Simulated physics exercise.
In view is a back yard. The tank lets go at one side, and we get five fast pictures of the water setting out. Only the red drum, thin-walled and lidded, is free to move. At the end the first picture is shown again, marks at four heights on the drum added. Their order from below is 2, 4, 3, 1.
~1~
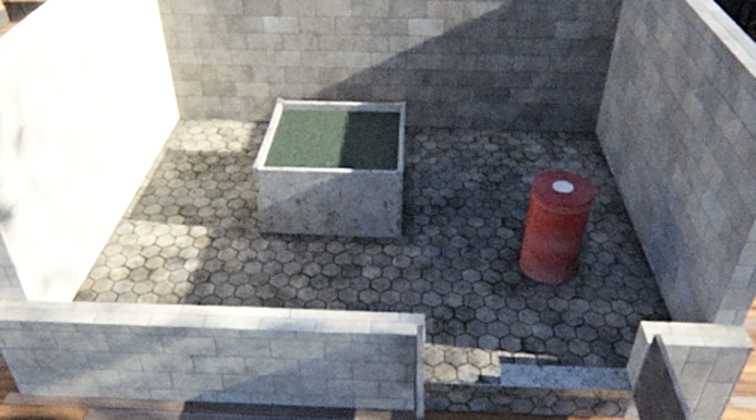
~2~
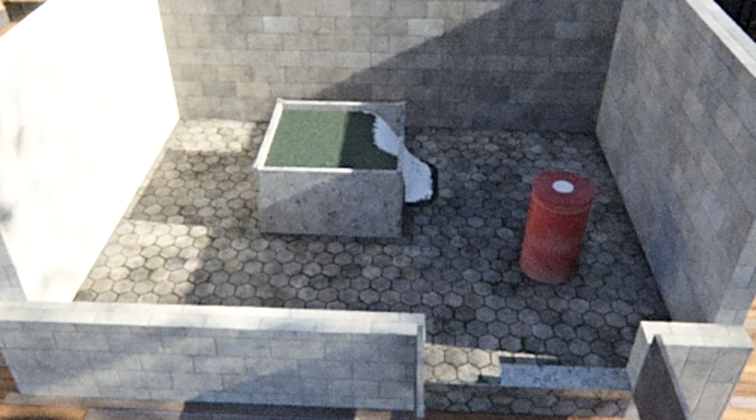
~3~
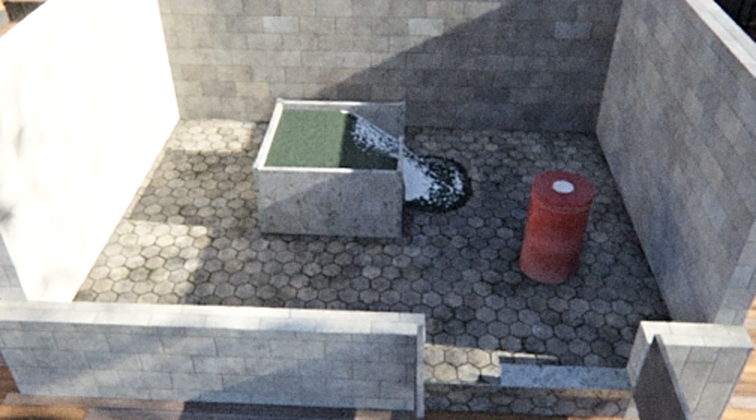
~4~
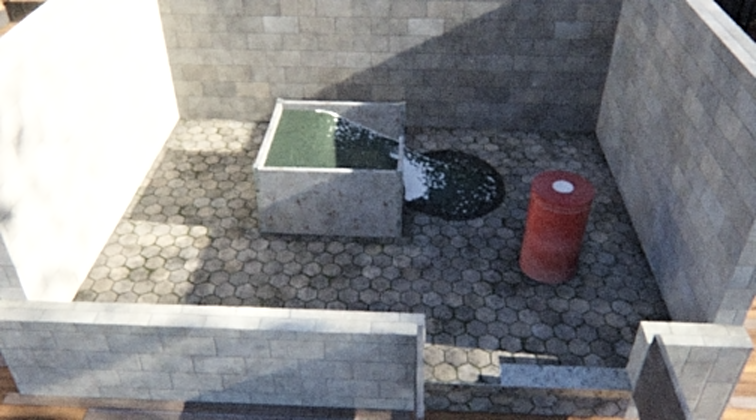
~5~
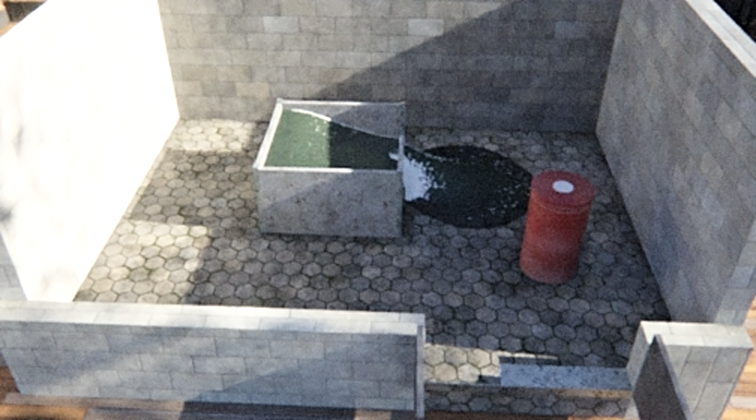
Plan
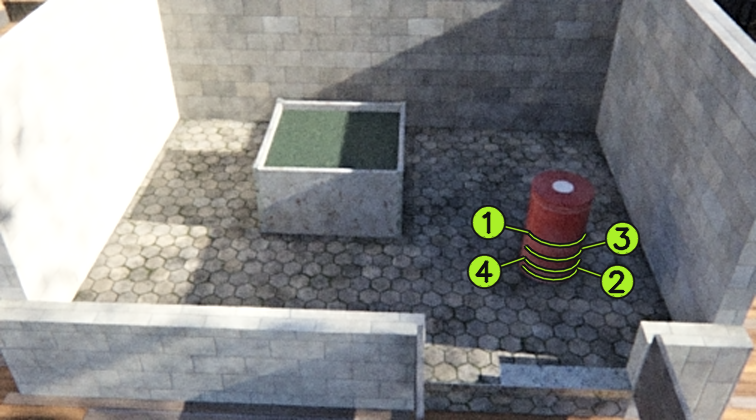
We see a walled yard with a full stone tank and a red drum on grey paving; liquid pours over the tank's right side and spreads in a dark puddle toward the drum, which stays still.
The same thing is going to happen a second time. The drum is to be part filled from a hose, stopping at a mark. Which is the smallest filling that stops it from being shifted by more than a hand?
The limit is 4.
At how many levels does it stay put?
Three of the four.
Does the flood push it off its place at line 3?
No, not at all.
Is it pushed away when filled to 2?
Yes, that goes wrong.
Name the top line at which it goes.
That would be 2.
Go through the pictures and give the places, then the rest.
The first picture shows lid of the red drum at (562, 187); tank full, its middle at (335, 140); open gate at (531, 322).
In the second picture, 1 % of the ground wet, in view closest to the drum at (425, 194).
In the third picture, 3 % of the ground wet, in view closest to the drum at (443, 208).
In the fourth picture, 6 % of the ground wet, in view closest to the drum at (489, 206).
The fifth picture shows lid of the red drum at (562, 187); 9 % of the ground wet, in view closest to the drum at (502, 216).
On the marked copy, 1 at (559, 245); 2 at (553, 279); 3 at (557, 260); 4 at (554, 271); from the bottom up 2, 4, 3, 1.
With 1, it does not move.
With 2, it is pushed about half its own width away.
With 3, it does not move.
With 4, it does not move.
